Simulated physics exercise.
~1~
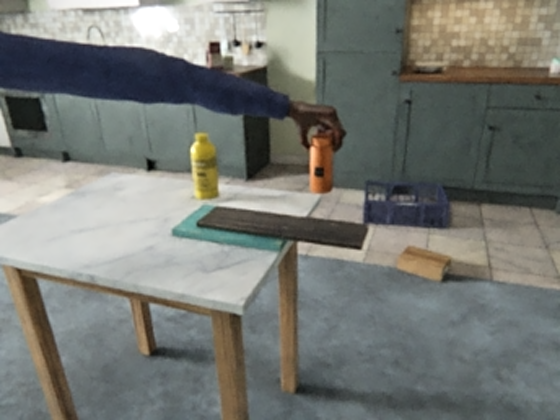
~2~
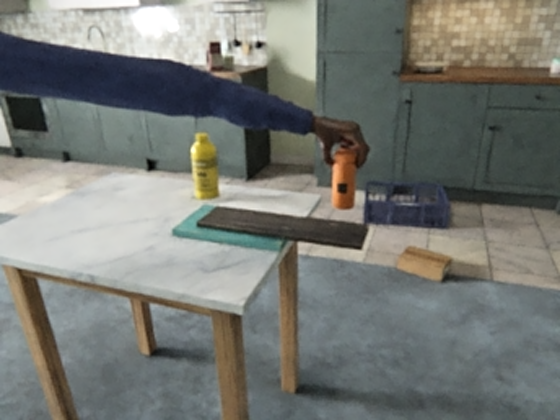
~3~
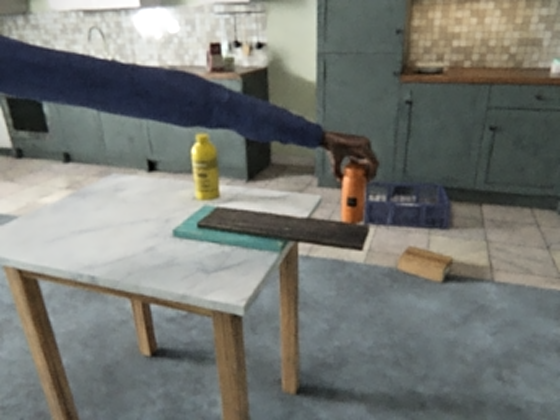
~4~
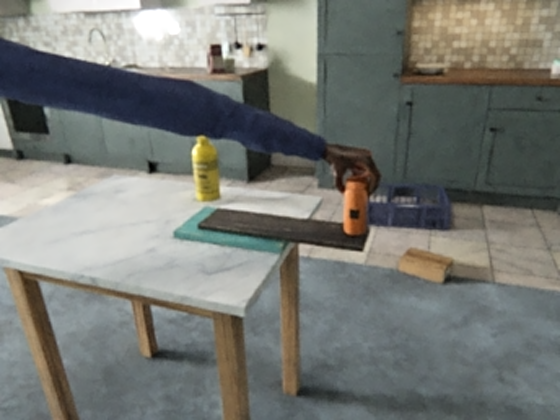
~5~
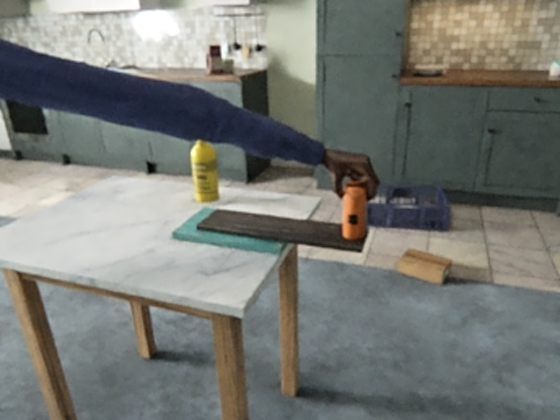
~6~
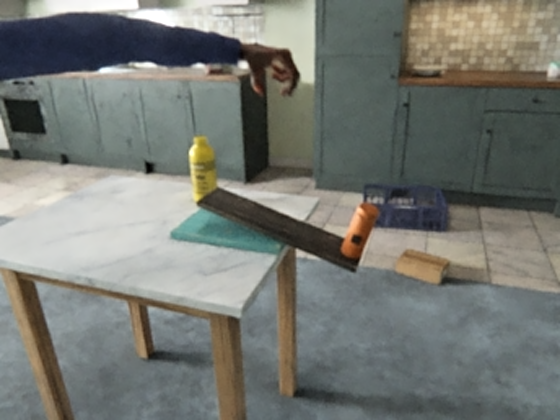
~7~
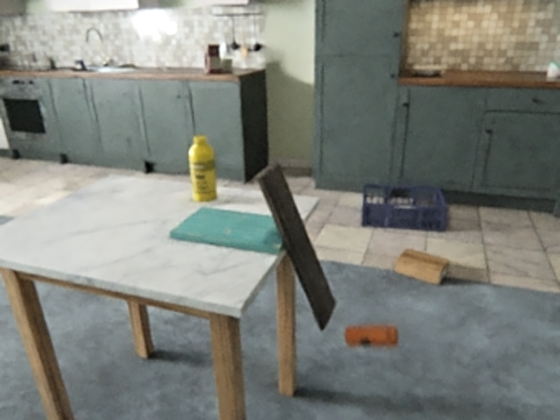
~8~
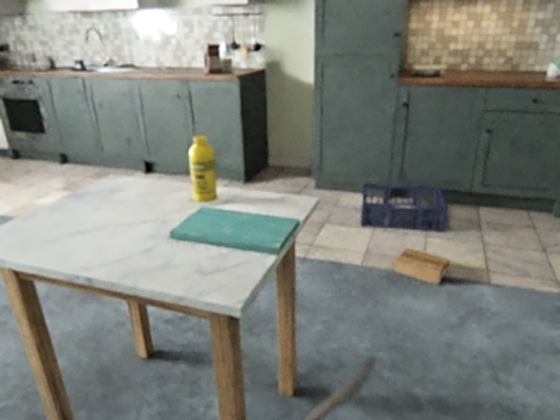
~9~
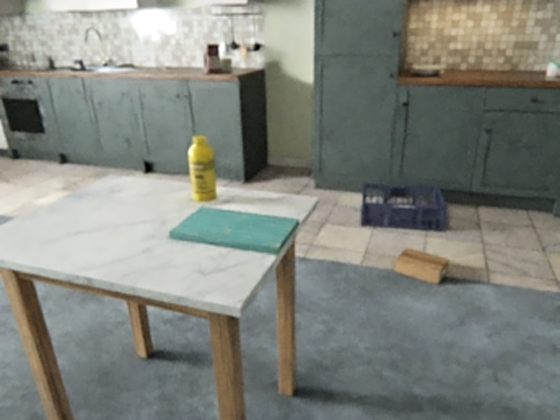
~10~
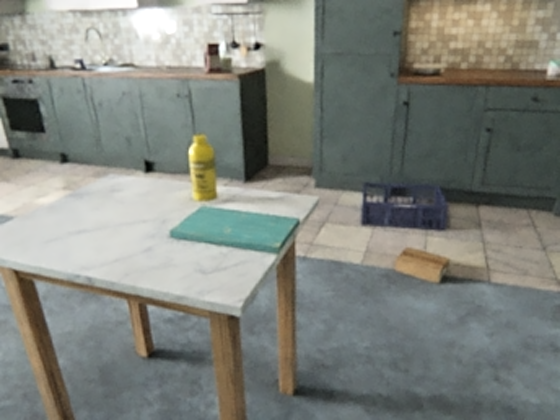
An orange shaker, held by a hand in a dark blue sleeve, moves right and down toward a black board that juts past the edge of a marble-topped table. The hand sets it upright on the board's overhanging end, beside a turquoise slab and a yellow bottle. As the hand lets go and draws back, the board tilts down to the right and the shaker leans. The board swings steeply off the edge while the shaker drops onto its side in the air. Both fall out of view, leaving the slab and bottle still in place on the table.
